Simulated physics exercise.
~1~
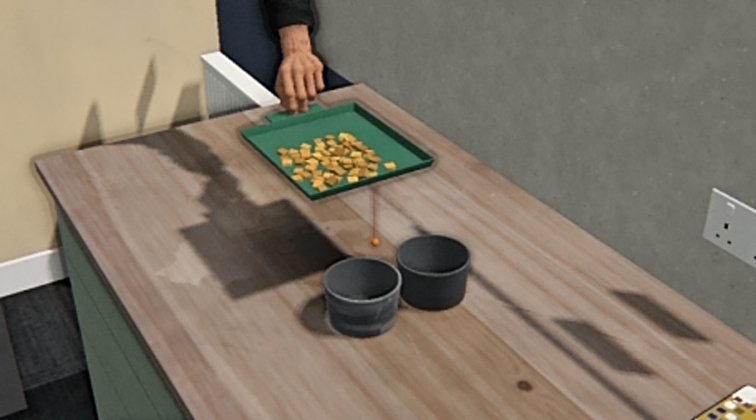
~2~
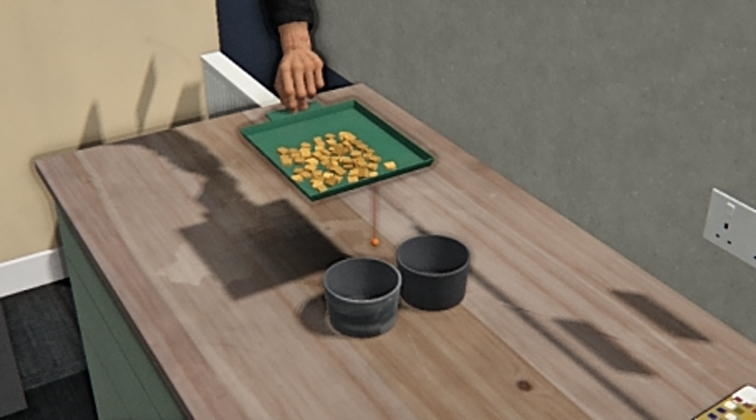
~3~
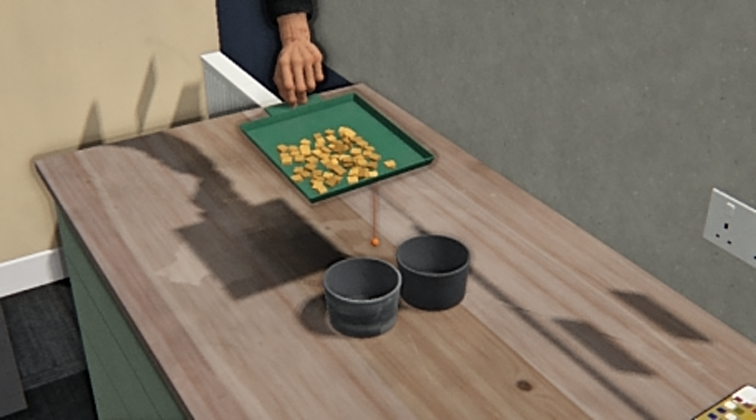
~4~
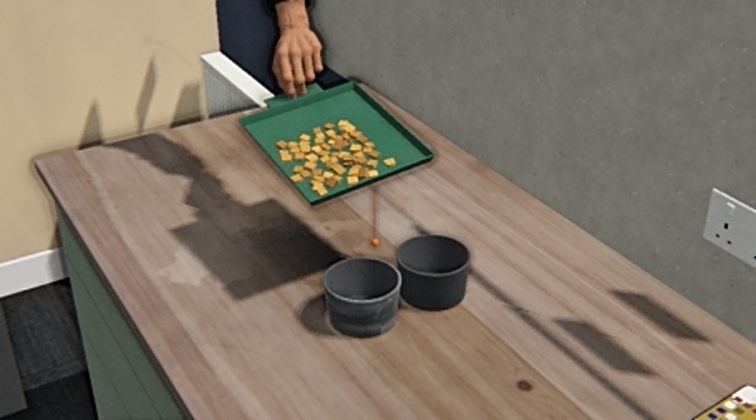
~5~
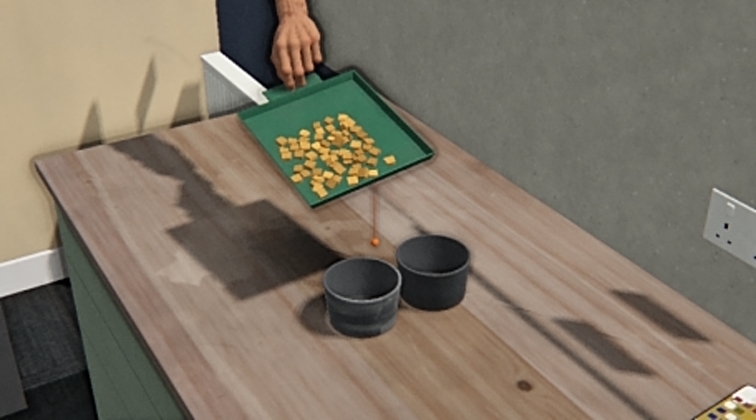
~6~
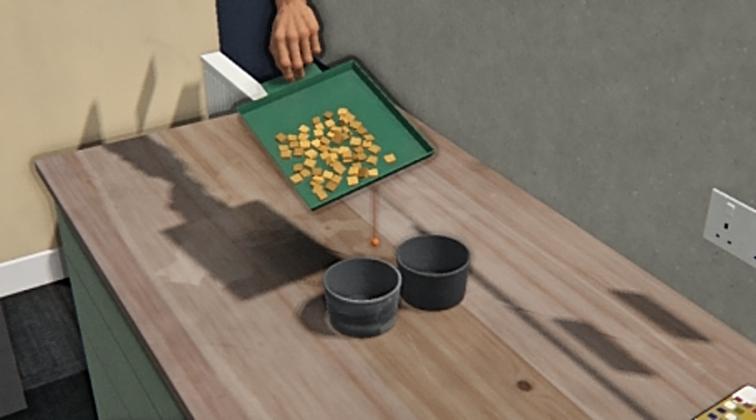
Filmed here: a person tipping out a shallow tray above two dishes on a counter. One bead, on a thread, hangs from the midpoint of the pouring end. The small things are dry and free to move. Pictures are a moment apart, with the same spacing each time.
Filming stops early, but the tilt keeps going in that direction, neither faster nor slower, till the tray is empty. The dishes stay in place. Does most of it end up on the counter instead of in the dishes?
Yes, most of it lands on the counter.
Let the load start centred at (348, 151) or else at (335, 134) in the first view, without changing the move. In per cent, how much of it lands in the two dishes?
Estimate: 30 % first, 20 % second.
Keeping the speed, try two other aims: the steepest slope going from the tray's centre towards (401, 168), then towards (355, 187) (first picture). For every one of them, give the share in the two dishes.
In turn, 60 percent and then 60 percent.
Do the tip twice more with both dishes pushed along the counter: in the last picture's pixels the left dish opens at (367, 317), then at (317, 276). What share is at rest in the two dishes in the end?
It comes to roughly 0 per cent in one try and roughly 100 per cent in the next.
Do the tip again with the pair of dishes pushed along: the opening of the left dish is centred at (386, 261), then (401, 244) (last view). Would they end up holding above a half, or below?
Place 1: Lower than half; place 2: Lower than half.
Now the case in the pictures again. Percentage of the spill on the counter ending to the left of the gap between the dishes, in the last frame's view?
It works out at some 100 percent.
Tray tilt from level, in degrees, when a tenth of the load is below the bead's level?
Angle: Close to 75°.
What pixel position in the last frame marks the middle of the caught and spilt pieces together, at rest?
Near (318, 312).
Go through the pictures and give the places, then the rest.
The first picture shows corners of the pouring end at (312, 192) and (430, 158), level; middle of the load at (335, 159), cereal squares; left dish at (382, 314); right dish at (454, 287); bead on its thread at (375, 243).
The second picture shows corners of the pouring end at (312, 193) and (430, 158), level; middle of the load at (335, 159).
The third picture shows corners of the pouring end at (312, 195) and (430, 156), tipped barely, lowest at the left corner; middle of the load at (335, 157).
The fourth picture shows corners of the pouring end at (312, 199) and (431, 154), tipped a little, lowest at the left corner; middle of the load at (334, 155).
The fifth picture shows corners of the pouring end at (312, 202) and (431, 152), tipped a little, lowest at the left corner; middle of the load at (334, 152).
The sixth picture shows corners of the pouring end at (312, 205) and (431, 150), tipped clearly, lowest at the left corner; middle of the load at (334, 151); left dish at (382, 314); right dish at (454, 287).
Soon, tray tipped steeply; nearly all on the tray; a small part in the air.
A while on, tray tipped past a quarter turn; a stray few on the tray; about a quarter in the left dish; about two thirds outside both; a small part in the air.
Towards the end, tray tipped past a quarter turn; about a quarter in the left dish; most outside both.
Finally, tray tipped past a quarter turn; about a quarter in the left dish; none in the right dish; most outside both.
